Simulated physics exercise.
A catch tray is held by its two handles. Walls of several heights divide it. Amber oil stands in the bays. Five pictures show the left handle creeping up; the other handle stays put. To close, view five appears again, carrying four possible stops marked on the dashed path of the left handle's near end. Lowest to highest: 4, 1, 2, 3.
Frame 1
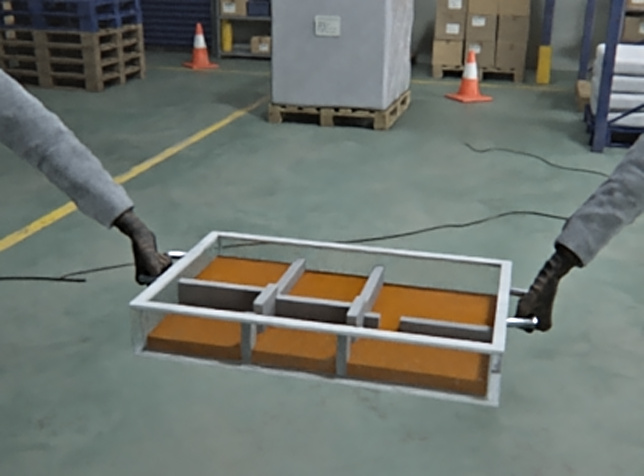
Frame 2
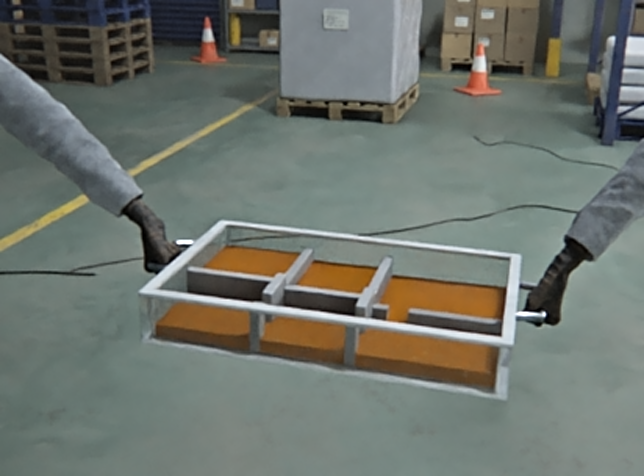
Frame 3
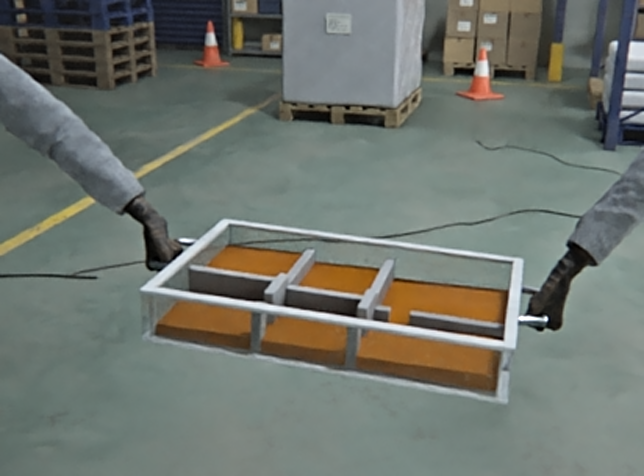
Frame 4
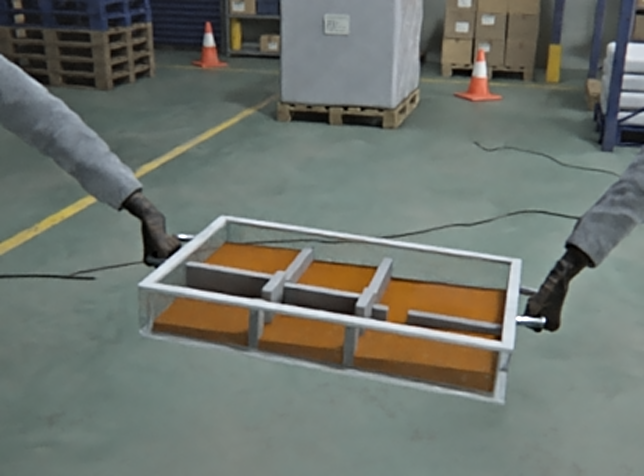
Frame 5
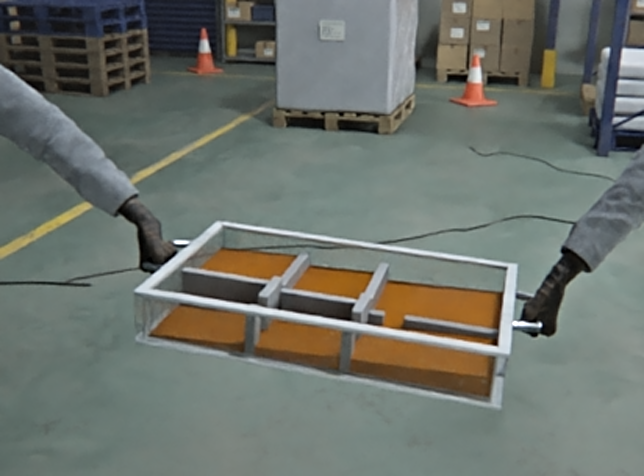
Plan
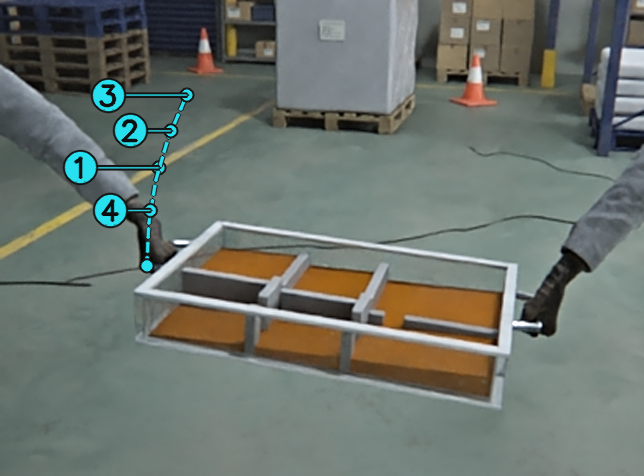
At first, two gloved hands hold a clear-sided, white-framed tray level above a warehouse floor, with amber liquid lying between its grey dividing walls. The hands then tilt the tray very slightly down to the right, and it shifts a little in view while the liquid stays within its bays.
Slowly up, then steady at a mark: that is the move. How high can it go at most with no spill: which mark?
Choose 1.
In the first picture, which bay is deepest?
The back left bay.
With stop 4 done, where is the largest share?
It is the back right one.
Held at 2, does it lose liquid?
Yes.
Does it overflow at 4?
No.
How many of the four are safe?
Two of them.
On the marked copy, 1 at (158, 167); 2 at (170, 130); 3 at (186, 95); 4 at (150, 210).
For stop 1, nothing spills; the back right bay holds the most.
For stop 2, about 16 % goes over the rim.
For stop 3, about 34 % goes over the rim.
For stop 4, nothing spills; the back right bay holds the most.
